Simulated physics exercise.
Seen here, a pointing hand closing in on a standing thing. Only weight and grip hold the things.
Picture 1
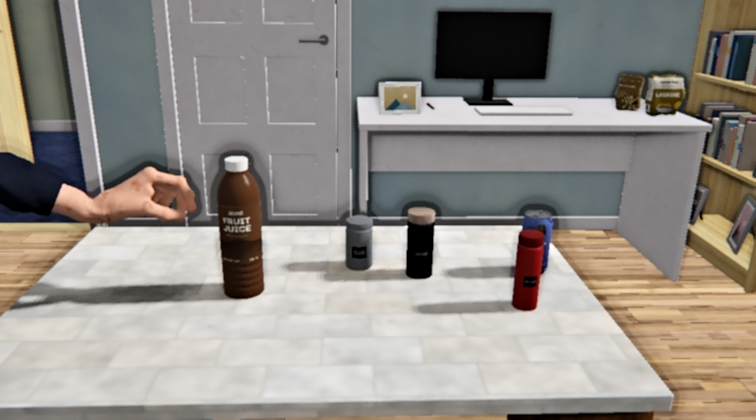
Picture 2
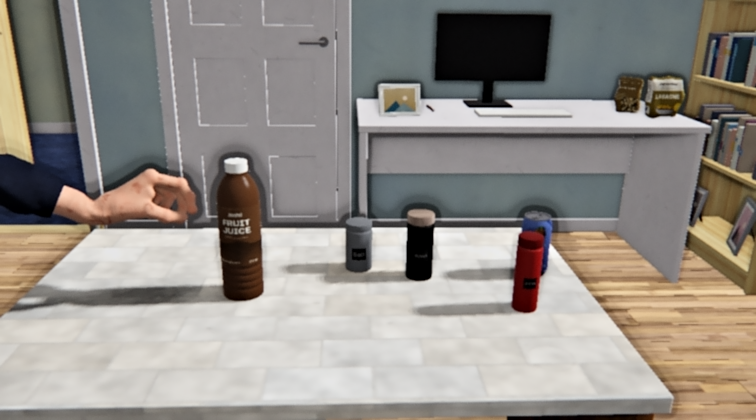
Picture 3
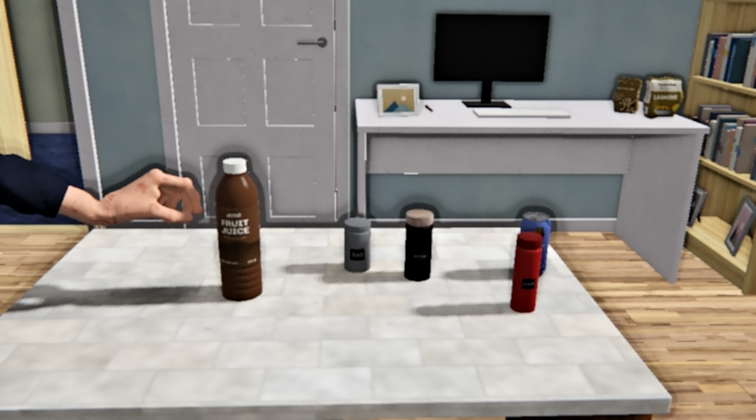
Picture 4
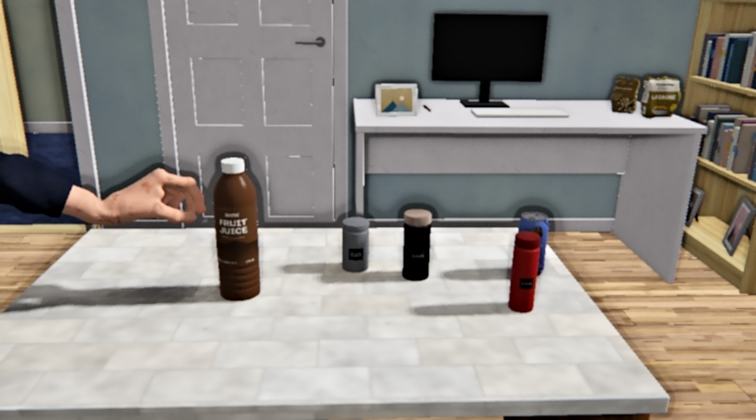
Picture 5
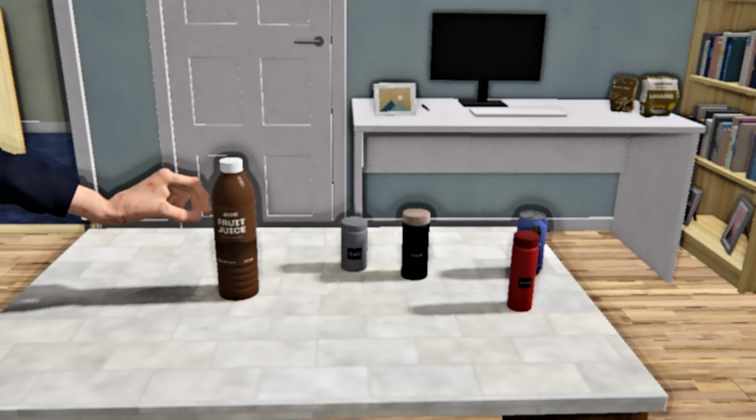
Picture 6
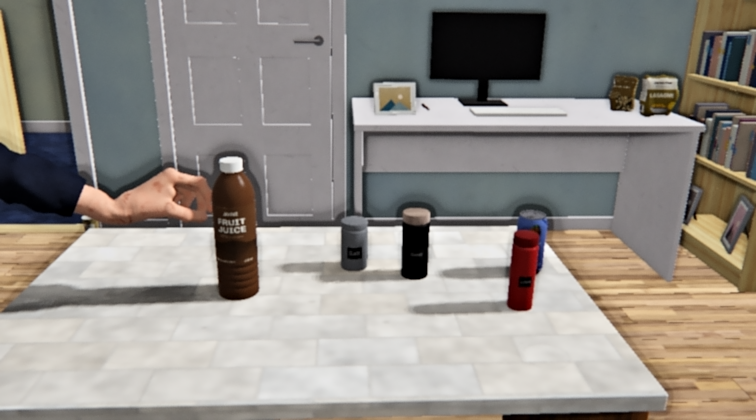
A hand at the left edged slightly toward a tall brown fruit juice bottle on a pale table, while the bottle and the gray, black, red and blue containers to its right stayed standing.
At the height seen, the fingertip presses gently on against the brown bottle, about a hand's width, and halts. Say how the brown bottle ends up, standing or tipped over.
The brown bottle tips over.
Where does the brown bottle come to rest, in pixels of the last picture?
Near (332, 272).
Then, 0.50 s on from there, brown bottle turned 15° from how it was put near (253, 225).
Then, 0.90 s on from there, brown bottle turned 35° from how it was put near (280, 229).
Then, 1.10 s on from there, brown bottle on its side near (331, 274).
In the end, toppled on the table, brown bottle. At the end, from the last picture's camera, brown bottle near (332, 272).
